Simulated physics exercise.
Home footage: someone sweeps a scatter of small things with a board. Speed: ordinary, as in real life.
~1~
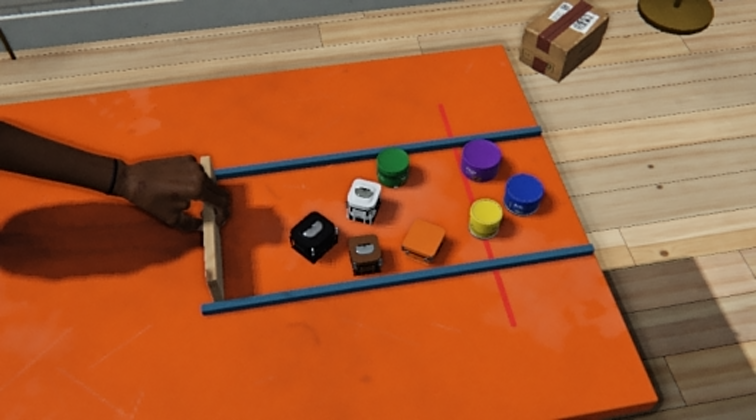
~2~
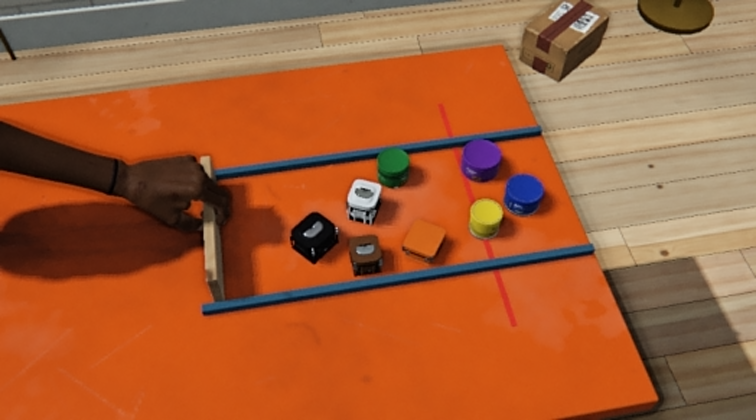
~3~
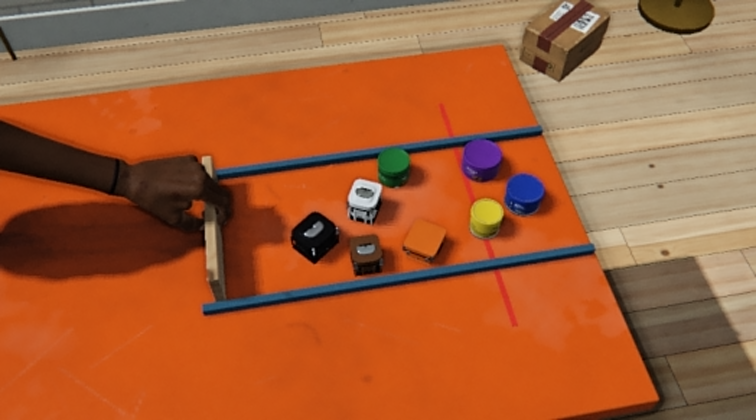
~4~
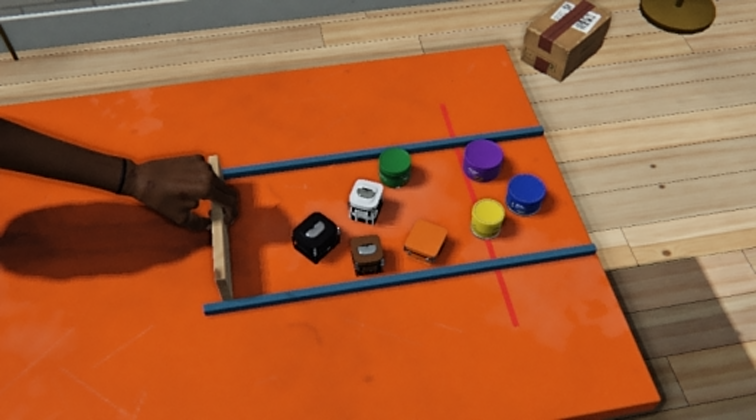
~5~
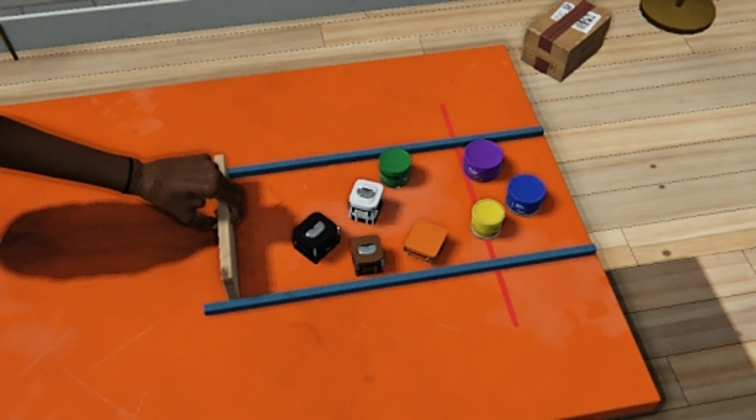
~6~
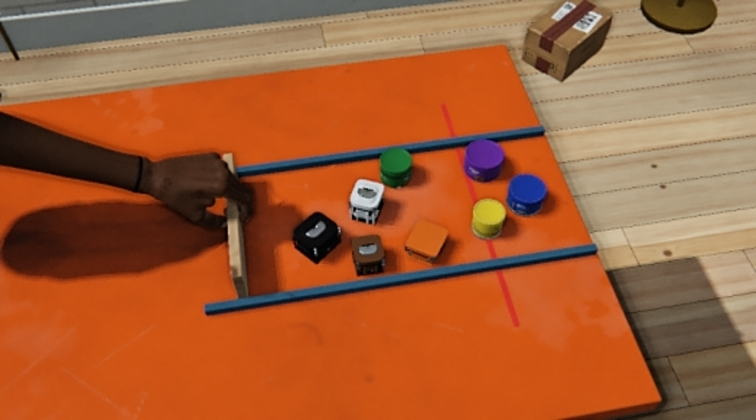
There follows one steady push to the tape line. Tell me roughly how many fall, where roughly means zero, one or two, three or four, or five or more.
Roughly, zero fall.
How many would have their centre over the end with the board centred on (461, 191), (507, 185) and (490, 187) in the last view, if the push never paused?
First 0, next 1, last 0.
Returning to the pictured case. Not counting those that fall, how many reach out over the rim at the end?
The total here is 0.
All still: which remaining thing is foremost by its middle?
The yellow tin finishes closest.
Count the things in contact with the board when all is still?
4.
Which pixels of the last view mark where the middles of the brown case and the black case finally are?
Going in order: First (508, 243), then (494, 200).
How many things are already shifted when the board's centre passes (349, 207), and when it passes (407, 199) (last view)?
Tally: First 3; then 6.
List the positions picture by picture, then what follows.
In the first frame, blue pot (523, 195); purple tub (481, 161); yellow tin (485, 220); board (212, 227); tape (473, 202).
In the second frame, purple tub (481, 161); white case (364, 202).
In the third frame, yellow tin (486, 219); brown case (366, 256).
In the fourth frame, blue pot (525, 195); orange case (426, 244).
In the fifth frame, purple tub (483, 161); green tub (395, 168).
In the sixth frame, blue pot (526, 195); purple tub (484, 161); yellow tin (488, 220); board (235, 224); tape (476, 202).
Soon after, none off yet; blue pot at rest near (526, 195); purple tub at rest near (484, 161); yellow tin at rest near (488, 220).
After that, none off yet; blue pot moving near (529, 193); purple tub at rest near (484, 161); yellow tin displaced about its own width near (518, 216).
In the end, the number that fall off is zero.
